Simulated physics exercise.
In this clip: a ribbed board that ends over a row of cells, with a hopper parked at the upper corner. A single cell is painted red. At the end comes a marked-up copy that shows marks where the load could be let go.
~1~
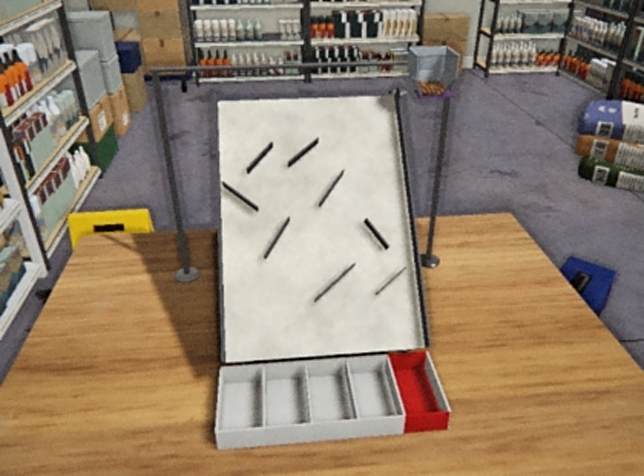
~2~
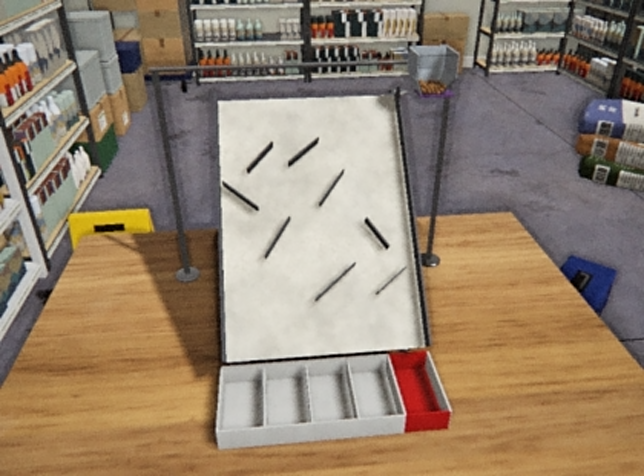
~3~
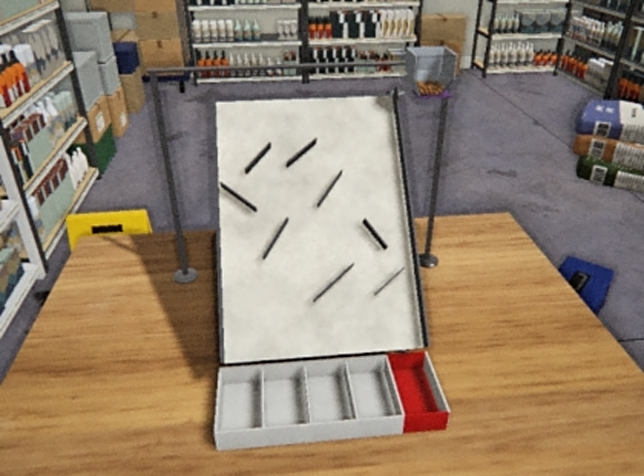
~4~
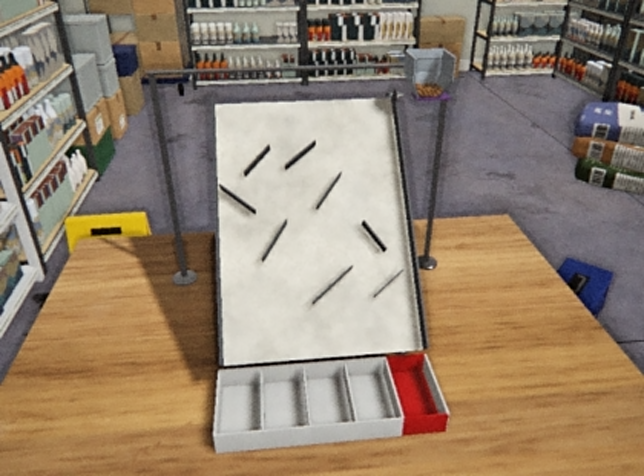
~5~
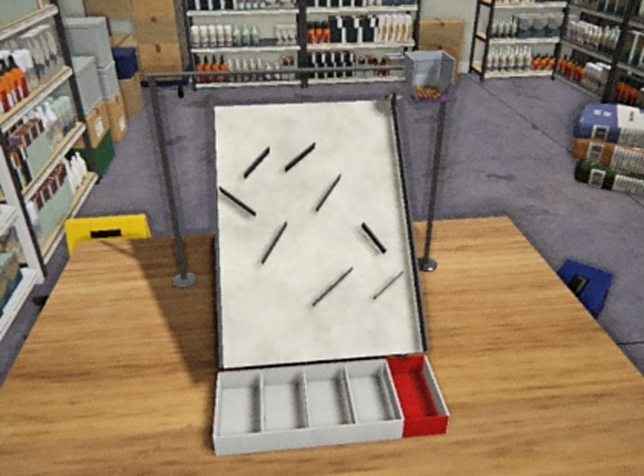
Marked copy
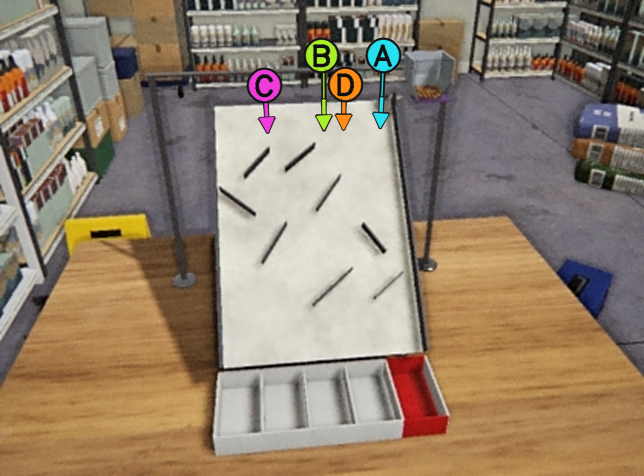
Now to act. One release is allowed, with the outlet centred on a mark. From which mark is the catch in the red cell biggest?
The answer is mark A.
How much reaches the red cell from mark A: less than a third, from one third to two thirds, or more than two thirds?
From one third to two thirds.
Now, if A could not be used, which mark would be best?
The answer is D.
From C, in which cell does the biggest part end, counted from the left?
The first.
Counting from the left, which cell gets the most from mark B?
The second.
On the marked copy, mark A meets the board at (380, 122); mark B meets the board at (323, 124); mark C meets the board at (267, 127); mark D meets the board at (343, 124).
With A, about a third in the red cell, about half in other cells, a small part held on the board, a small part outside the box.
With B, a small part in the red cell, most in other cells, a stray few outside the box.
With C, none in the red cell, nearly all in other cells.
With D, about a quarter in the red cell, about half in other cells, a stray few held on the board, a small part outside the box.
